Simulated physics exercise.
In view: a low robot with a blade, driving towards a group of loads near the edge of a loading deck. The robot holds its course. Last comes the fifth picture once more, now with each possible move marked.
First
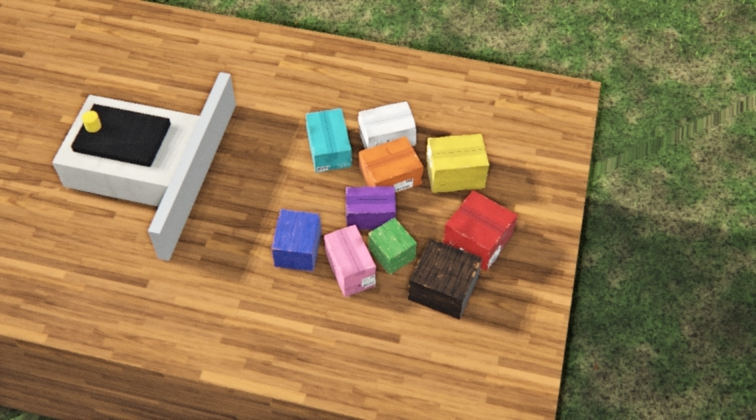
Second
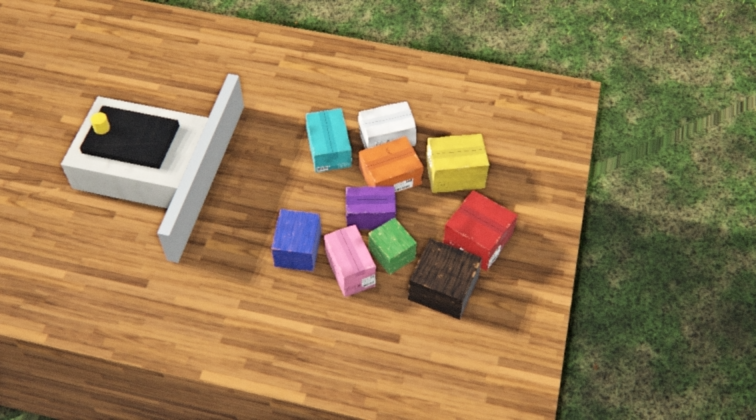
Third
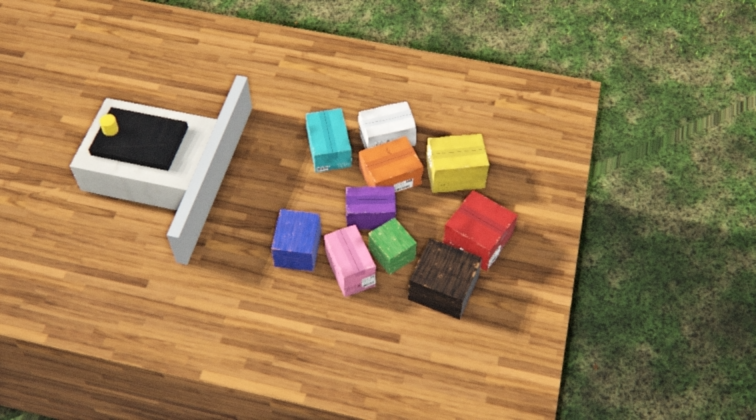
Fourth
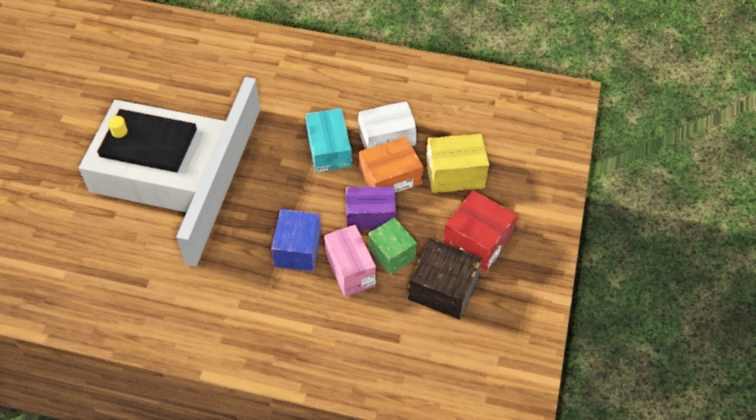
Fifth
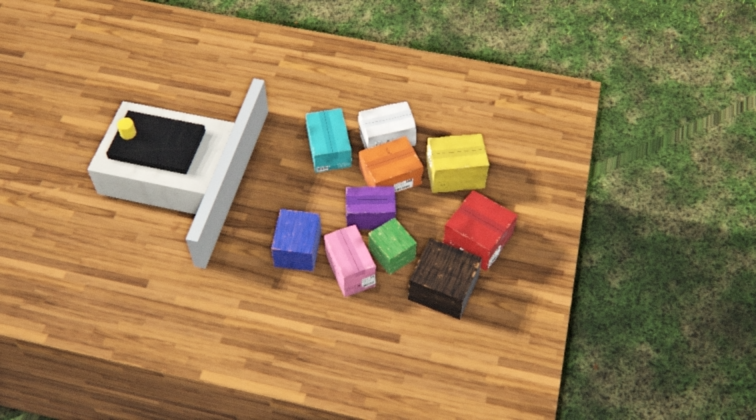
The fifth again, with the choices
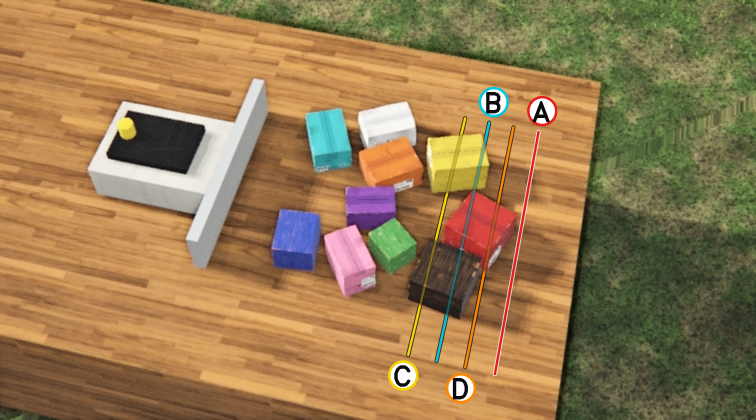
The video shows a low white robot with a wide blade moving slowly and steadily to the right across a wooden deck beside grass, drawing slightly closer to a group of colourful boxes, which stay still.
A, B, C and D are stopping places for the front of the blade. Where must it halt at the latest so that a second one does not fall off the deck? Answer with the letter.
Stop at B.
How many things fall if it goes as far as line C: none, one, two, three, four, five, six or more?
By then, none.
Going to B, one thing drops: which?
It is the yellow parcel.
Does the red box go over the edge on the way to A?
Yes.
On the marked copy, A at (519, 242); B at (465, 232); C at (439, 226); D at (491, 237).
Taking B. A third of the way, robot (246, 159); white parcel (404, 130); pink parcel (364, 268).
Two thirds of the way, robot (329, 175); yellow parcel (534, 169); black crate (491, 293).
When it is over, robot (394, 188); yellow parcel over the edge; black crate (561, 310); one fallen.
As for the rest, A drops five; C is within the limit but short; D drops three.
